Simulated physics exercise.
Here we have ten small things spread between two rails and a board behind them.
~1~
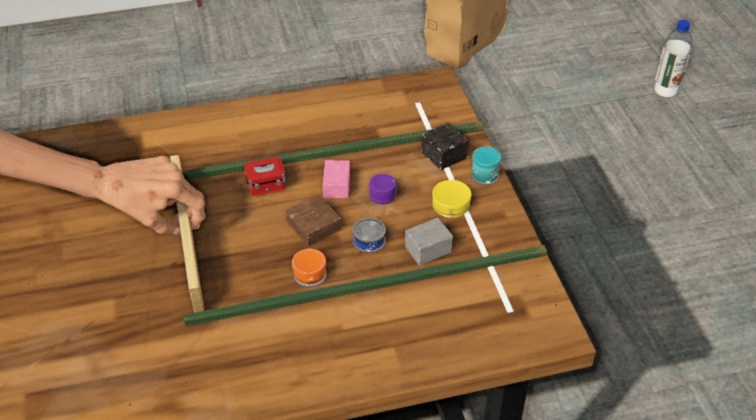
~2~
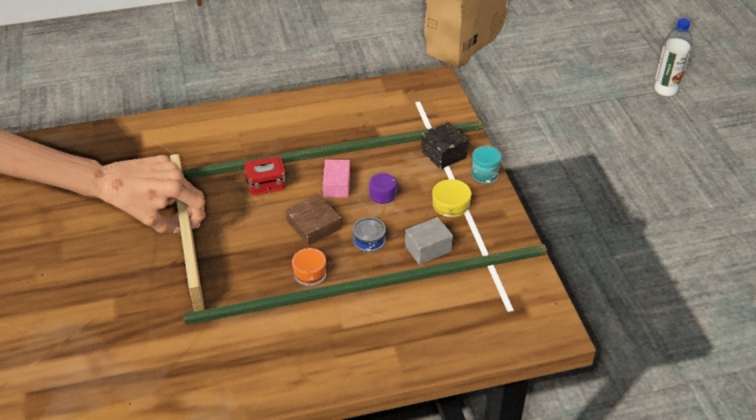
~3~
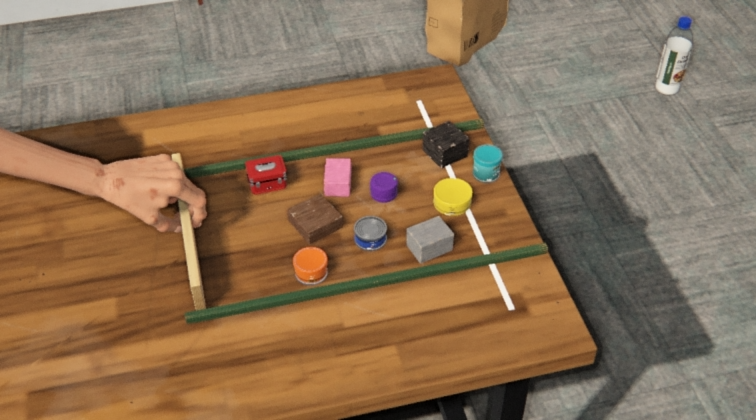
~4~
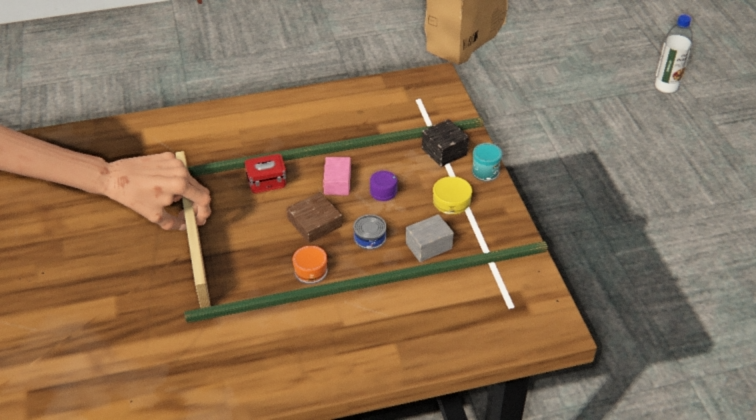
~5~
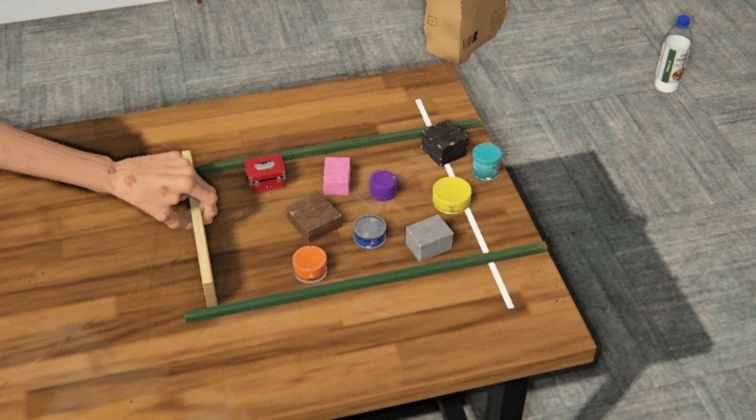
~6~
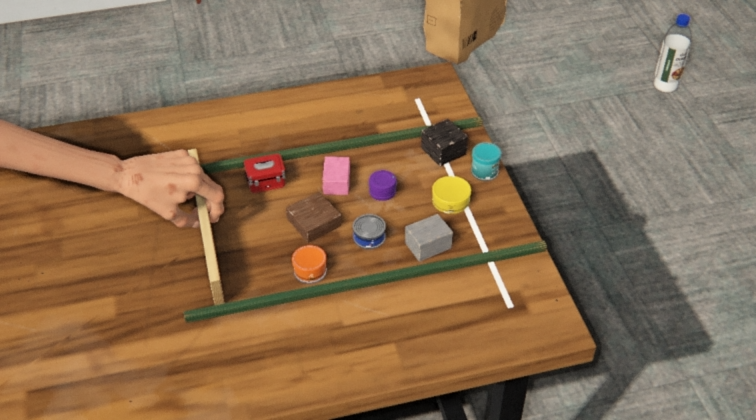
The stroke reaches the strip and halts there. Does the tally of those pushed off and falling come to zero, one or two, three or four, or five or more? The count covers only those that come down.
Pieces going over the end will number one or two.
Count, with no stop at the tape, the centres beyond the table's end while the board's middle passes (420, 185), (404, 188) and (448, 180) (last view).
The numbers are 0, 0 and 1.
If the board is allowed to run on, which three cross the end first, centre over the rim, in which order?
Order: Turquoise tin, then yellow tub, then black block.
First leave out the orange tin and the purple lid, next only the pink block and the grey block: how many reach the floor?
Count: 0 (first case); 0 (second).
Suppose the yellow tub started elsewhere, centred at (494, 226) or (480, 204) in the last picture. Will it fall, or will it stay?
Well, the yellow tub is gone in the first case and stays aboard in the second.
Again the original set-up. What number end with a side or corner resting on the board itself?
It's 5 of them.
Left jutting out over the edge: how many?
Expected count: 4.
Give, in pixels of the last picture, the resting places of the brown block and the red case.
Middles: Around (480, 189) and around (456, 136).
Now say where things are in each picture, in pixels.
Turquoise tin (486, 166); black block (444, 146); yellow tub (452, 199); board (187, 231); tape (459, 196), in the first picture.
Black block (444, 145); brown block (314, 220), in the second picture.
Yellow tub (453, 197); board (188, 229), in the third picture.
Turquoise tin (487, 163); red case (266, 174), in the fourth picture.
Black block (445, 143); orange tin (310, 265), in the fifth picture.
Turquoise tin (486, 162); black block (444, 142); yellow tub (451, 195); board (206, 224); tape (459, 192), in the sixth picture.
Soon after, none off yet; turquoise tin at rest near (486, 162); black block at rest near (444, 142); yellow tub at rest near (451, 195).
After that, none off yet; turquoise tin moving near (491, 160); black block displaced a little near (459, 140); yellow tub displaced about its own width near (484, 191).
In the end, the number that fall off is one or two; gone, turquoise tin.
